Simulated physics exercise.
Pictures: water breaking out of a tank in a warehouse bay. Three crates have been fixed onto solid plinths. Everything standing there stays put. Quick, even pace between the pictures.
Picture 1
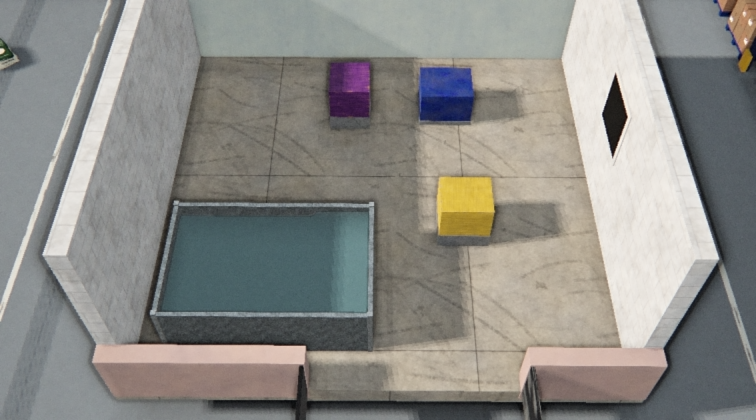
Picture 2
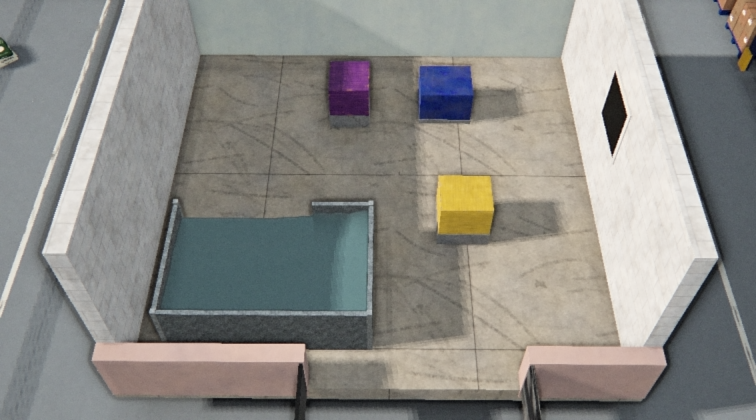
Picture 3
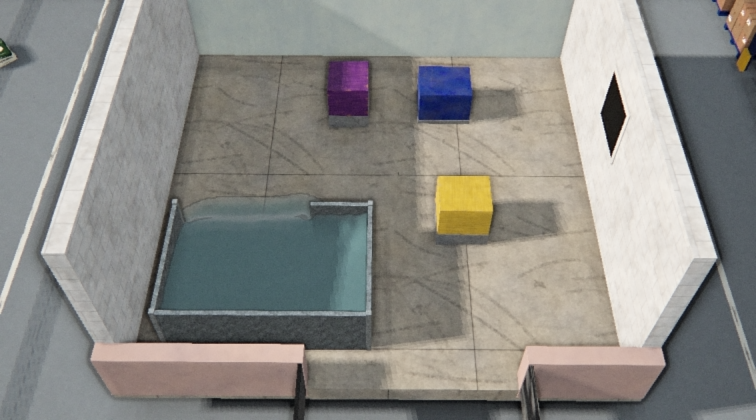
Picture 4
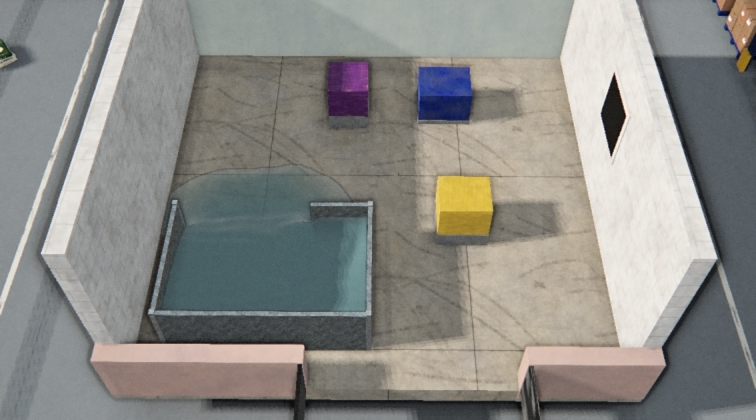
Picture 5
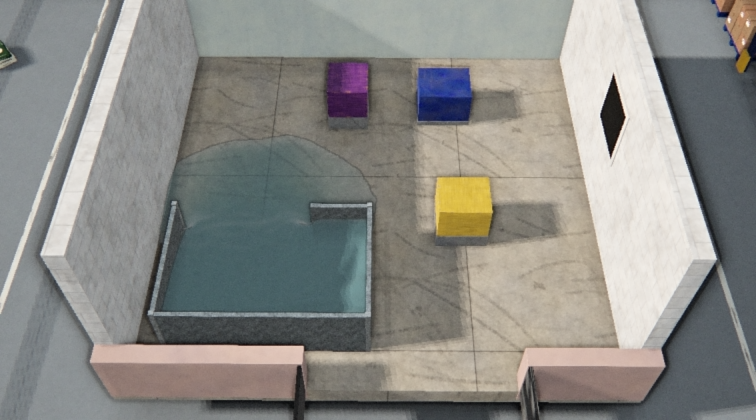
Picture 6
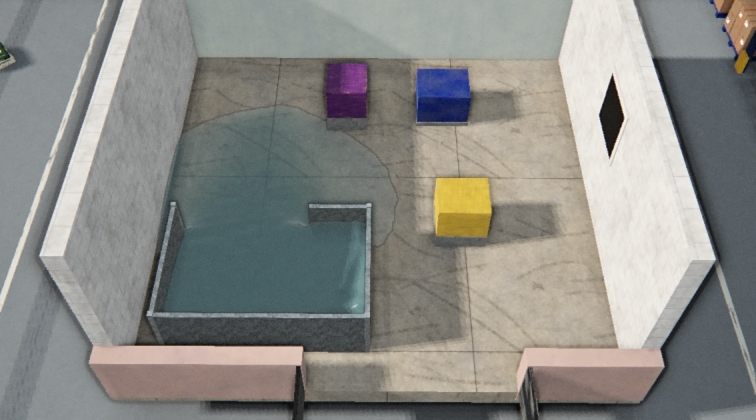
In a walled warehouse bay with purple, blue and yellow blocks, part of an open tank's far side gave way, and water poured out through the gap and spread widely across the floor behind it.
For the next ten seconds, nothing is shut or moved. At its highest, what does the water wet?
The yellow crate is missed; the blue crate is caught; the purple crate is caught.
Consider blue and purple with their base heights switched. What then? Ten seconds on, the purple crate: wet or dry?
My guess is that the purple one is inundated.
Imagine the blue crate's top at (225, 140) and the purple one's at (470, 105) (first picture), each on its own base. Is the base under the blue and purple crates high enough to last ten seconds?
Note: Blue crate flooded, purple crate untouched.
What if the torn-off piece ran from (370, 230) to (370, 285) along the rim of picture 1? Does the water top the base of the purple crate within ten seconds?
Taking them one by one, the purple crate stays clear.
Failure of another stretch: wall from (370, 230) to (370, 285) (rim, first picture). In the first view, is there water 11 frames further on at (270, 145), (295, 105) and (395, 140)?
So it's nothing at the first, nothing at the second and liquid at the third.
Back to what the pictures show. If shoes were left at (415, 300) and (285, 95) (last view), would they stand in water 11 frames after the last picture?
Result, in sequence: Unwetted; waterlogged.
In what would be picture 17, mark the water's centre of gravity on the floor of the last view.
Near (265, 183).
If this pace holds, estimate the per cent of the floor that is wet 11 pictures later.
40 %.
A moment on, water covers 40 % of the floor; the yellow crate water round its plinth, the blue crate water round its plinth, the purple crate water round its plinth.
Next, water covers 40 % of the floor; the yellow crate water round its plinth, the blue crate water round its plinth, the purple crate water round its plinth.
Then, water covers 65 % of the floor; the yellow crate water round its plinth, the blue crate water round its plinth, the purple crate water round its plinth.
Later, water covers 85 % of the floor; the yellow crate water round its plinth, the blue crate water round its plinth, the purple crate water round its plinth.
In the end, water covers 100 % of the floor; the yellow crate stayed above the water, the blue crate was topped, the purple crate was topped.
